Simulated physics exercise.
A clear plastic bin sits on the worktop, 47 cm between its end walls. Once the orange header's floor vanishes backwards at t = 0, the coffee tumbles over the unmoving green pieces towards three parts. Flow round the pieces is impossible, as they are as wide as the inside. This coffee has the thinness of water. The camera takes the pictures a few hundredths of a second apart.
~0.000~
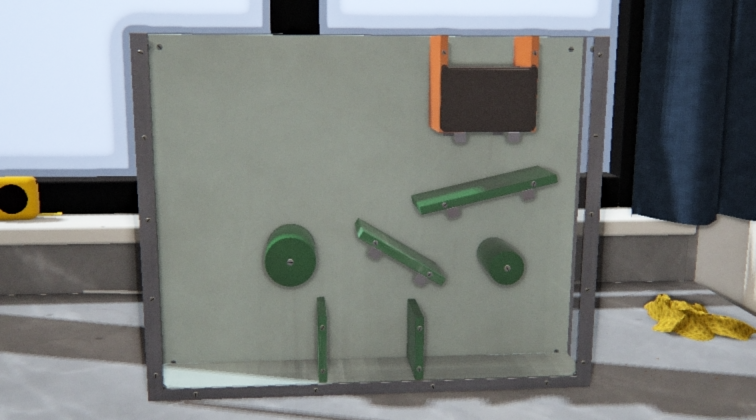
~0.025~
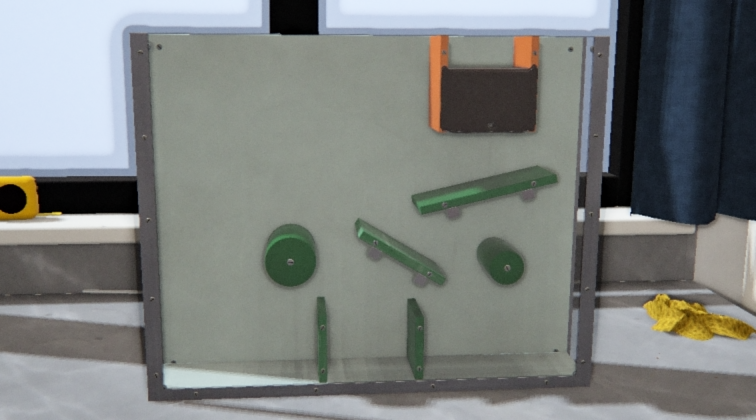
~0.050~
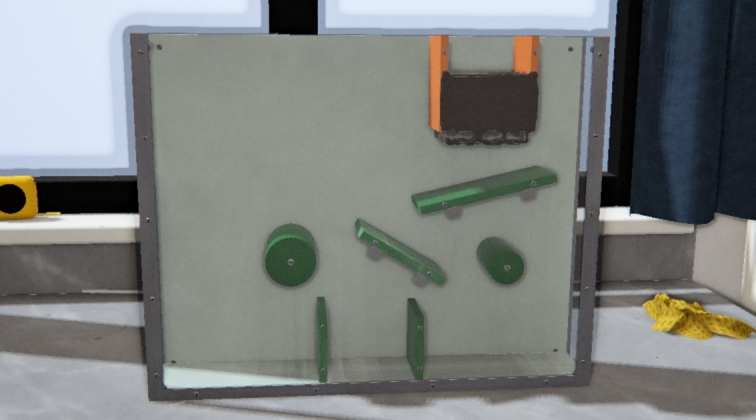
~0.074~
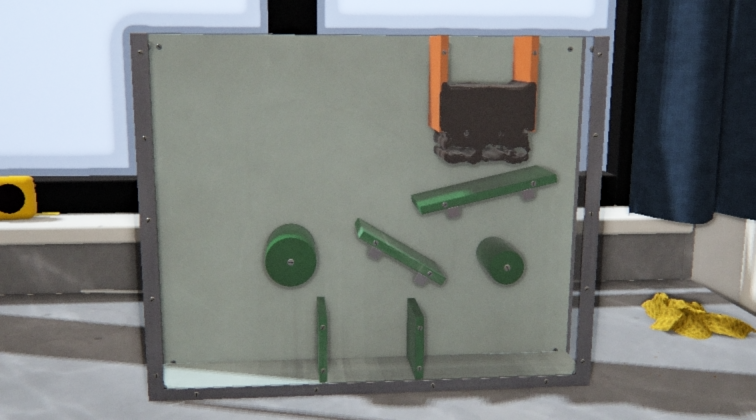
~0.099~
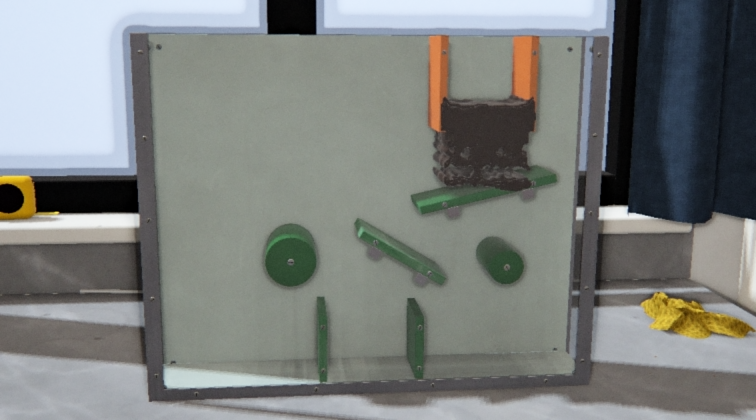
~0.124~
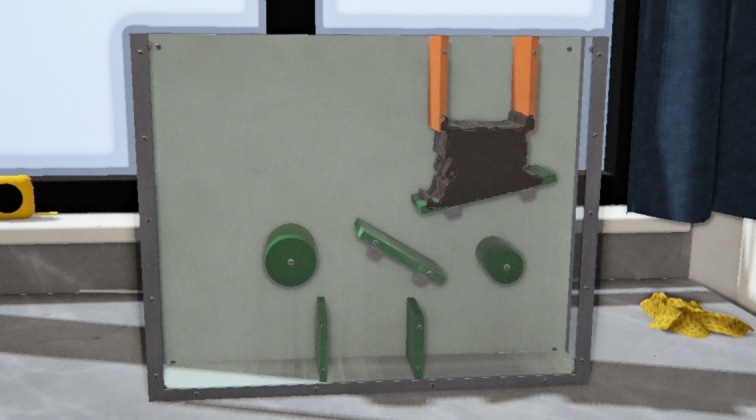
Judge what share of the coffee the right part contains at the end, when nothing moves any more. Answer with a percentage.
It contains about 50 in every hundred parts of the coffee.
Then, 0.23 s in, hardly anything has reached the bottom yet.
Then, 0.37 s in, 21 per cent is down, the largest part in the right part.
Then, 0.72 s in, 84 per cent is down, the largest part in the right part.
Finally, the split from left to right is 35, 13 and 51 per cent.
